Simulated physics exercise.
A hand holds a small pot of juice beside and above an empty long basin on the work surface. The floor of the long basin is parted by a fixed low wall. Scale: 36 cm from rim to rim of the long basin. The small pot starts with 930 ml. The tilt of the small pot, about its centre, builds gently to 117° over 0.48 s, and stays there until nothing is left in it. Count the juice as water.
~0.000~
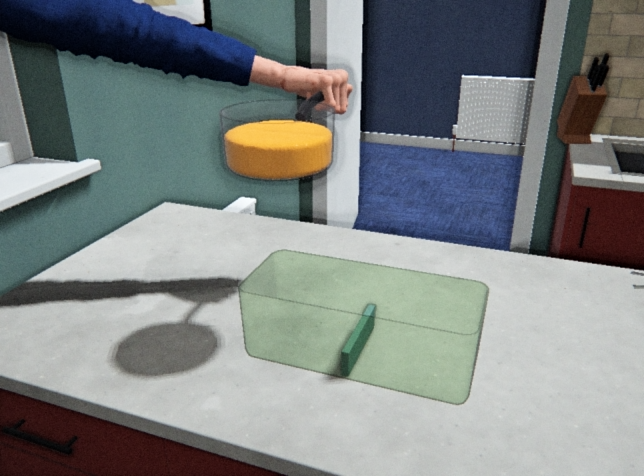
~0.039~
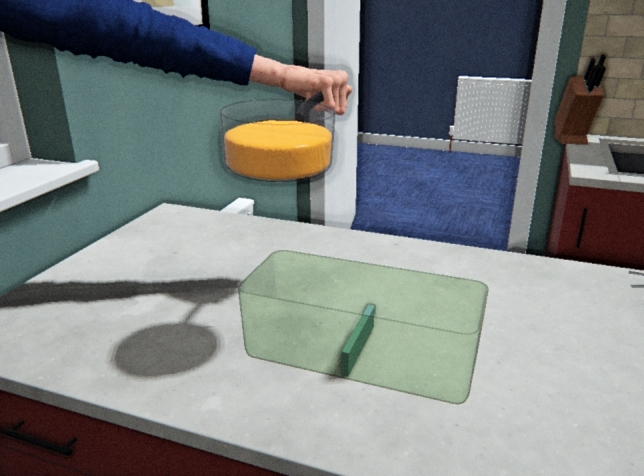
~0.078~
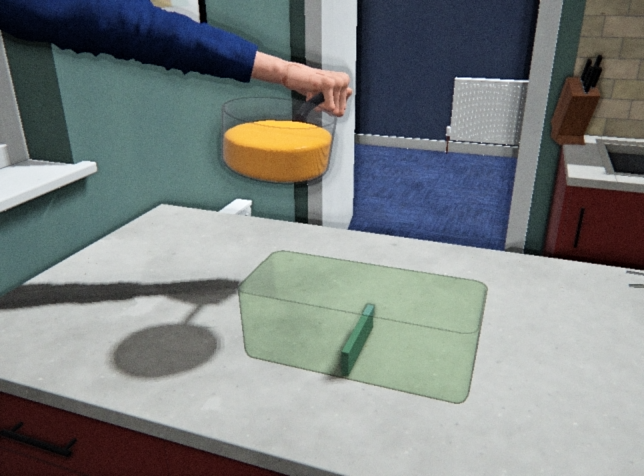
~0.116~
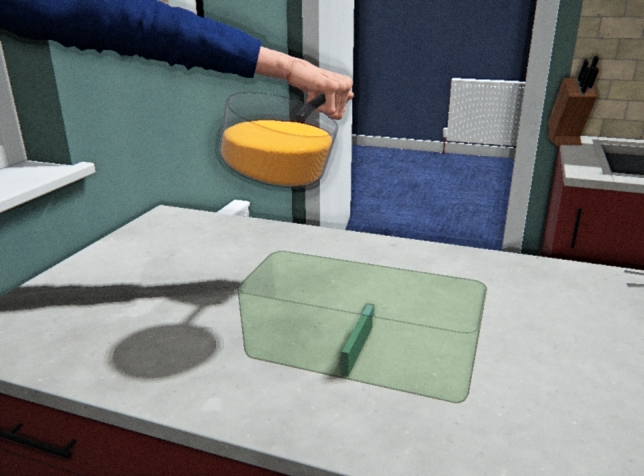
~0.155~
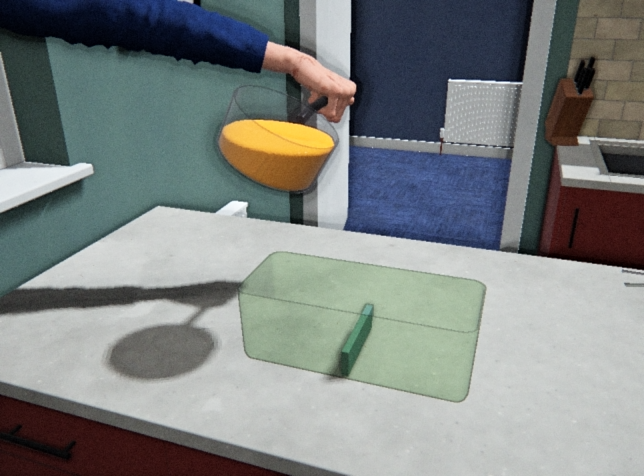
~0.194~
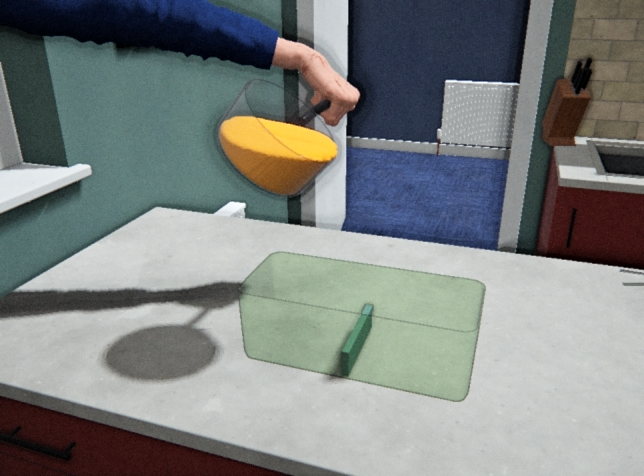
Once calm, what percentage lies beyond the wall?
The far part has some 42 per cent.
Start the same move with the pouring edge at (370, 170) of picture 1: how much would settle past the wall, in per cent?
In that case some 65 per cent.
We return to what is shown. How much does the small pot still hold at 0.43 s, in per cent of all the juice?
Near 16 in a hundred.
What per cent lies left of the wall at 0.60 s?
About 50 per cent.
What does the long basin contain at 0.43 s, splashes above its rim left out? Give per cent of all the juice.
Some 14 per cent.
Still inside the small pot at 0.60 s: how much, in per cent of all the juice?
Near 2 in a hundred.
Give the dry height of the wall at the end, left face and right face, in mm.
Some 26 mm on the left and 30 mm on the right.
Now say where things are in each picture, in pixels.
Tilt 0°; pouring edge (331, 116); surface from (233, 129) to (330, 137); the long basin's rim runs from (257, 269) to (484, 309); the wall's top is at (359, 328), in the first picture.
Tilt 2°; pouring edge (331, 118); surface from (233, 129) to (330, 138), in the second picture.
Tilt 7°; pouring edge (333, 124); surface from (232, 128) to (330, 139), in the third picture.
Tilt 16°; pouring edge (334, 134); surface from (231, 127) to (331, 142), in the fourth picture.
Tilt 28°; pouring edge (335, 147); surface from (228, 124) to (333, 146), in the fifth picture.
Tilt 41°; pouring edge (332, 161); surface from (228, 118) to (325, 147); 1 per cent is over the edge, in the sixth picture.
After 0.43 s the tilt is 114° and 15 per cent is still to pour, 3 is left of the wall and 11 right of it.
After 0.60 s the tilt is 117° and 2 per cent is still to pour, 50 is left of the wall and 40 right of it.
After 0.78 s the tilt is 117° and 0 per cent is still to pour, 48 is left of the wall and 37 right of it.
After 0.98 s the tilt is 117° and 0 per cent is still to pour, 53 is left of the wall and 42 right of it.
In the end 53 per cent lies left of the wall, 42 right of it and 5 outside.
